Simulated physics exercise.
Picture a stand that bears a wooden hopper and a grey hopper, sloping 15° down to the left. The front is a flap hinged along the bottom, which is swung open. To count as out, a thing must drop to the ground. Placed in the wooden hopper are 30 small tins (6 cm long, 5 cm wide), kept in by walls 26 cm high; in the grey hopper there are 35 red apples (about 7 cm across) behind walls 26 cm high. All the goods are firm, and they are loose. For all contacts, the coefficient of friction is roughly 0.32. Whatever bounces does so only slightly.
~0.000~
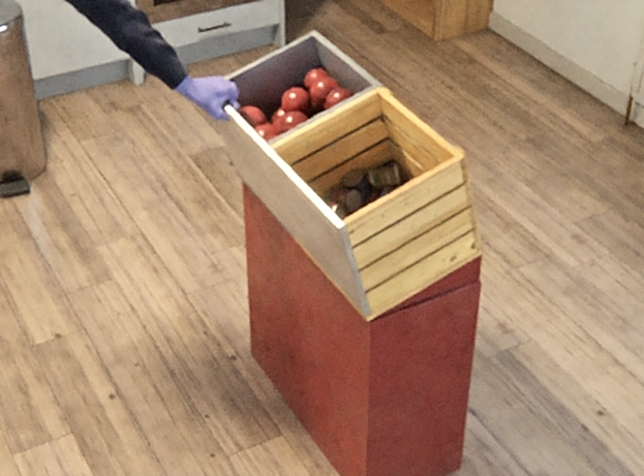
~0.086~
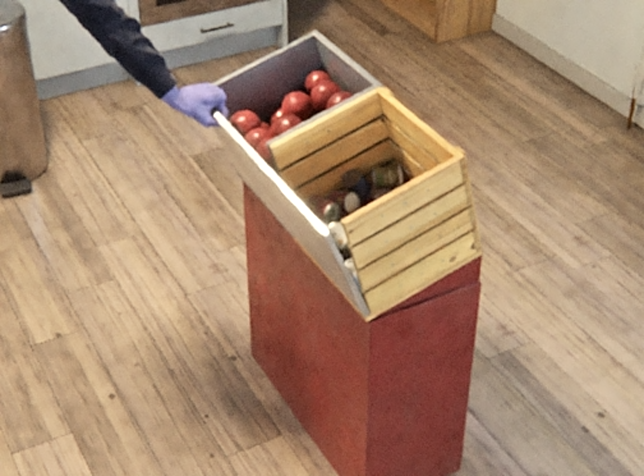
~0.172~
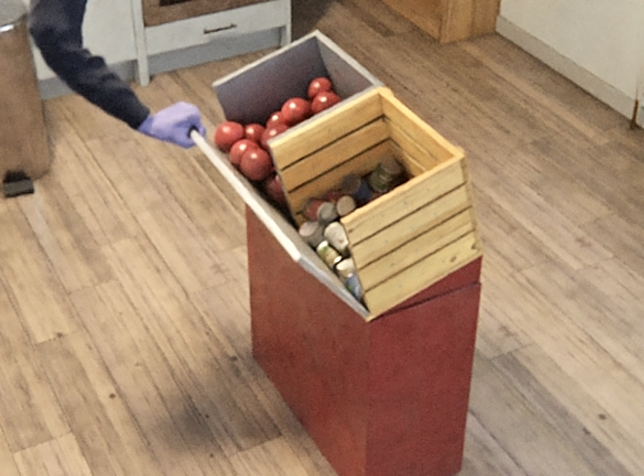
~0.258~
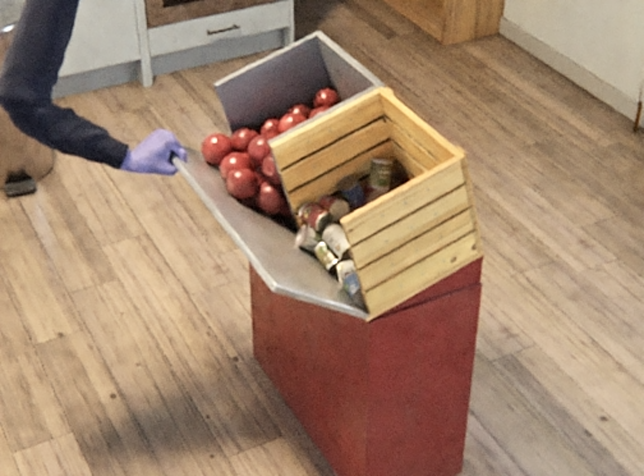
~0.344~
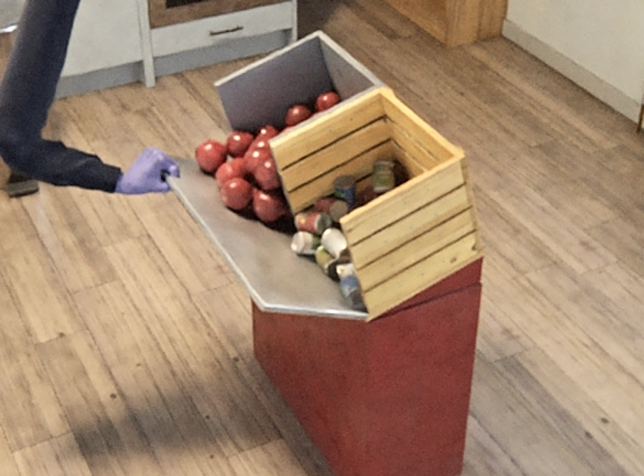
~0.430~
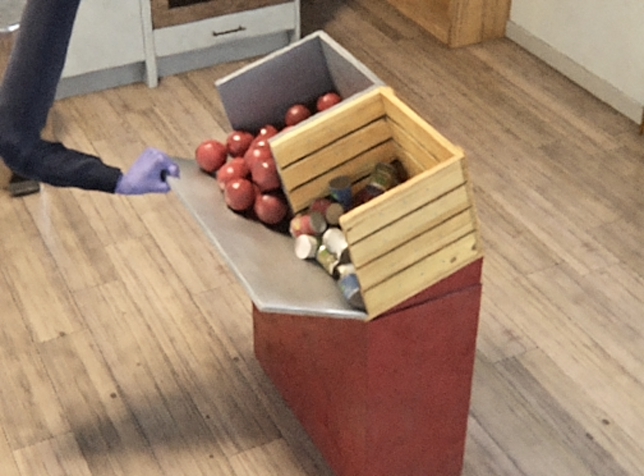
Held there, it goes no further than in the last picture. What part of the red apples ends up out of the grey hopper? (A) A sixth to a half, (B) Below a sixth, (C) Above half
Below a sixth.
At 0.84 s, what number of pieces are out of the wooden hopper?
At that moment the wooden hopper count out stands near 0.
After 0.84 s, 0 of 30 out of the wooden hopper and 0 of 35 out of the grey hopper.
After 1.35 s, 0 of 30 out of the wooden hopper and 0 of 35 out of the grey hopper.
After 2.06 s, 0 of 30 out of the wooden hopper and 0 of 35 out of the grey hopper.
Outcome (at 2.98 s), 0 of 30 out of the wooden hopper and 0 of 35 out of the grey hopper. Asked share, 0 of 35, 0 per cent.
